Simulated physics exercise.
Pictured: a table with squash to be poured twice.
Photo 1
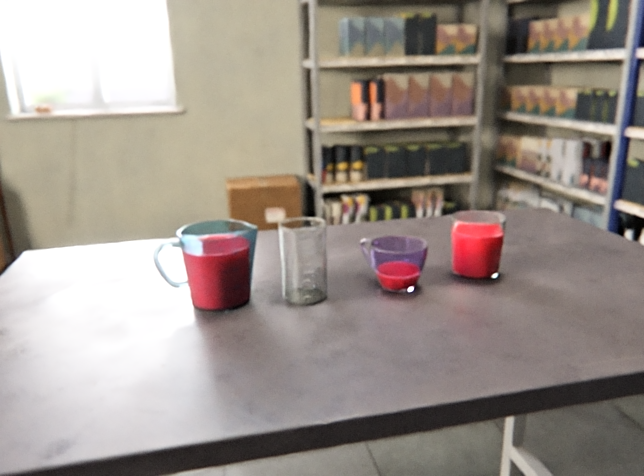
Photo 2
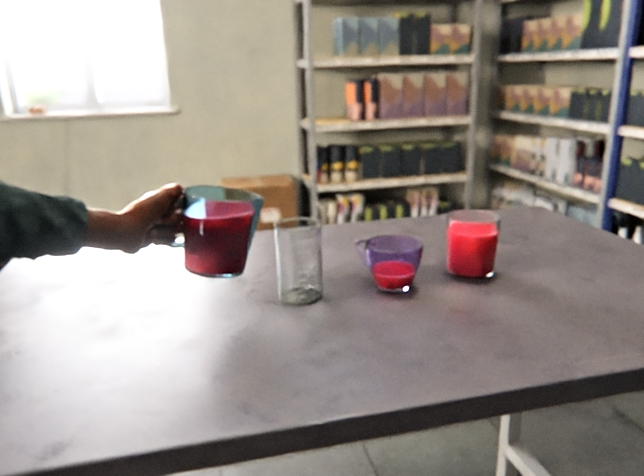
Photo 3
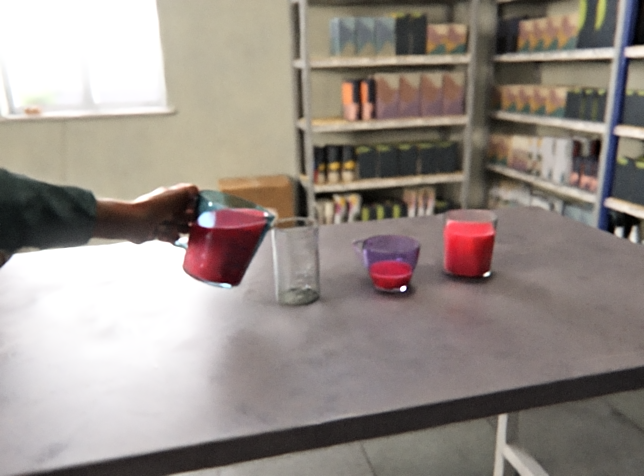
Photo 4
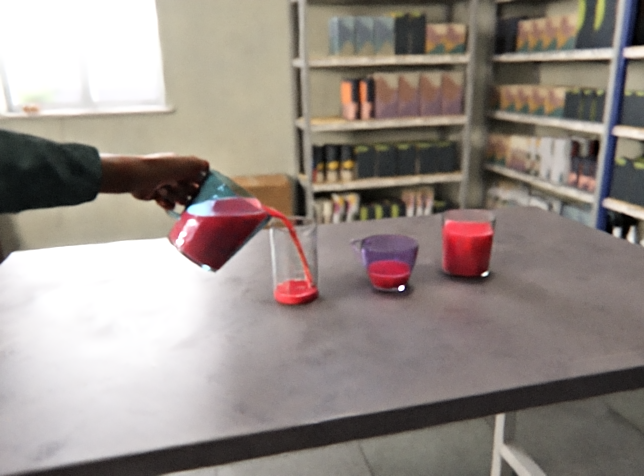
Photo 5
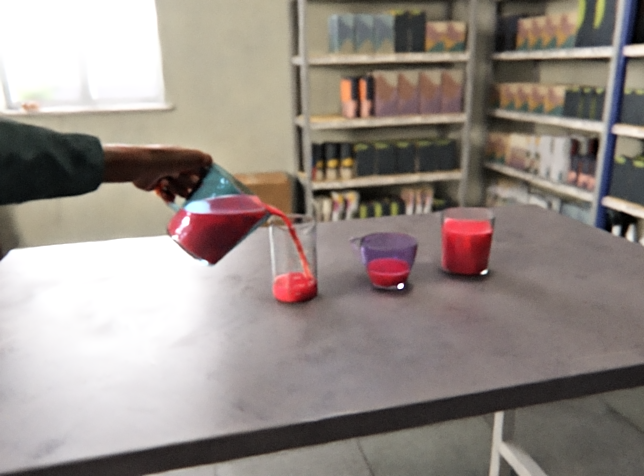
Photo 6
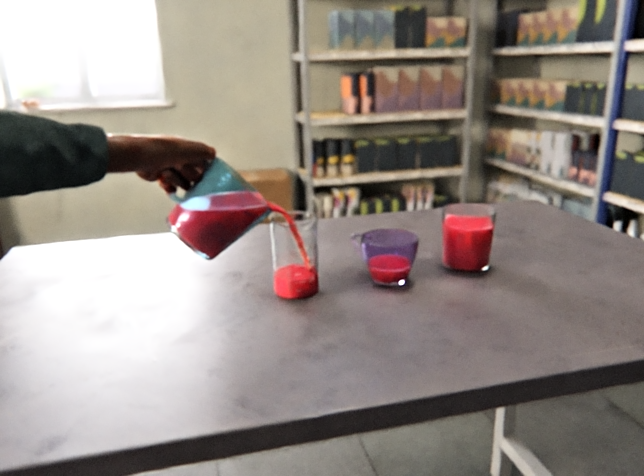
A hand lifting a bluish measuring jug of red drink from a table, tilting it and pouring into an empty clear beaker.
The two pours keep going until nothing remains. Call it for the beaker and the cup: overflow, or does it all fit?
Beaker: Overflow; cup: Overflow.
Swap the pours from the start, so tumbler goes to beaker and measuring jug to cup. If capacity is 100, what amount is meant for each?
Some 80 per cent for the first and some 200 per cent for the second.
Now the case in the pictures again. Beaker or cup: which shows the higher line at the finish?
The beaker.
Soon after, the beaker is about three quarters full.
Later, the beaker is full to the brim and has run over.
In the end, the beaker is full to the brim and has run over; the cup is full to the brim and has run over.
